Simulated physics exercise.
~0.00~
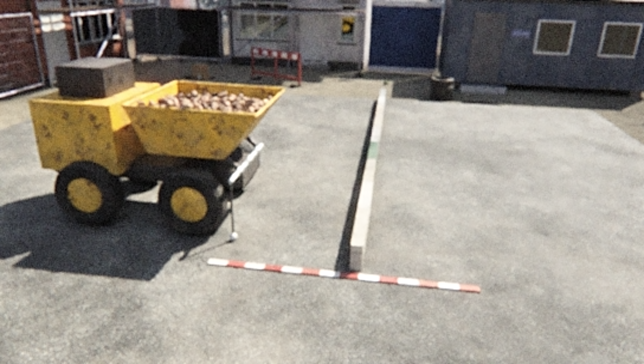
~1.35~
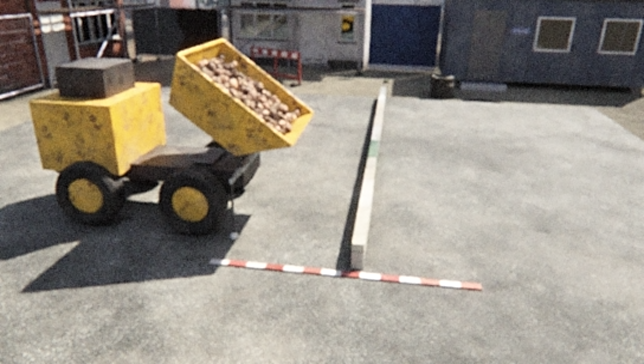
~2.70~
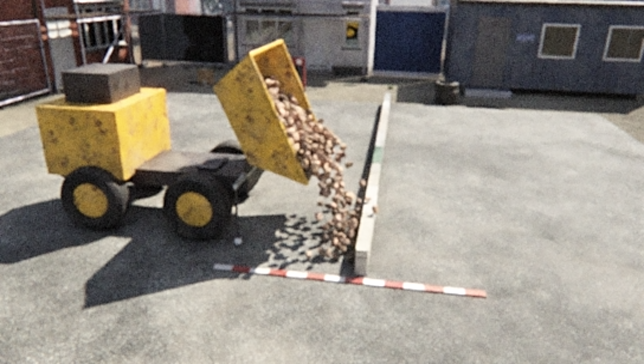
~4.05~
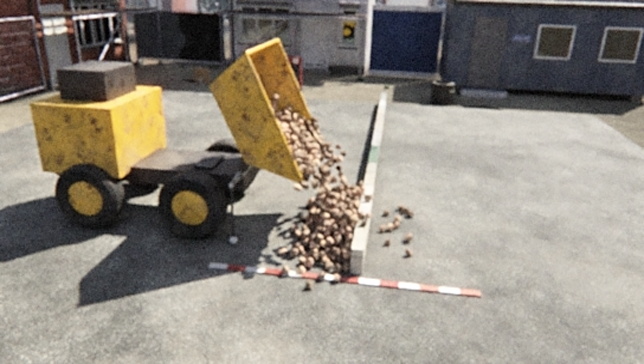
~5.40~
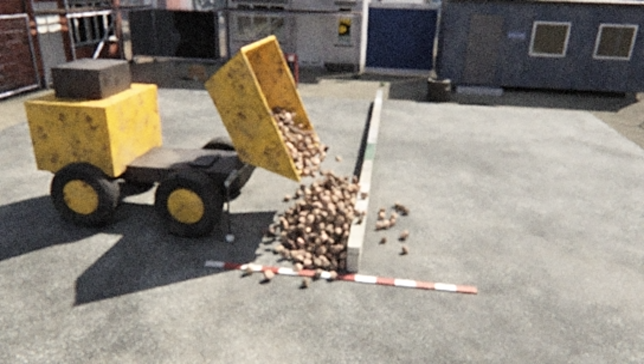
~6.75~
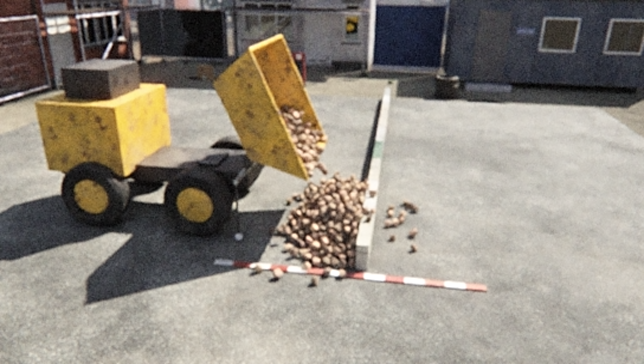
A yellow dumper tipped its skip steeply to the right, and the brown stones slid out into a heap against the low kerb, a few landing beyond it, while some still sat in the raised skip at the end.
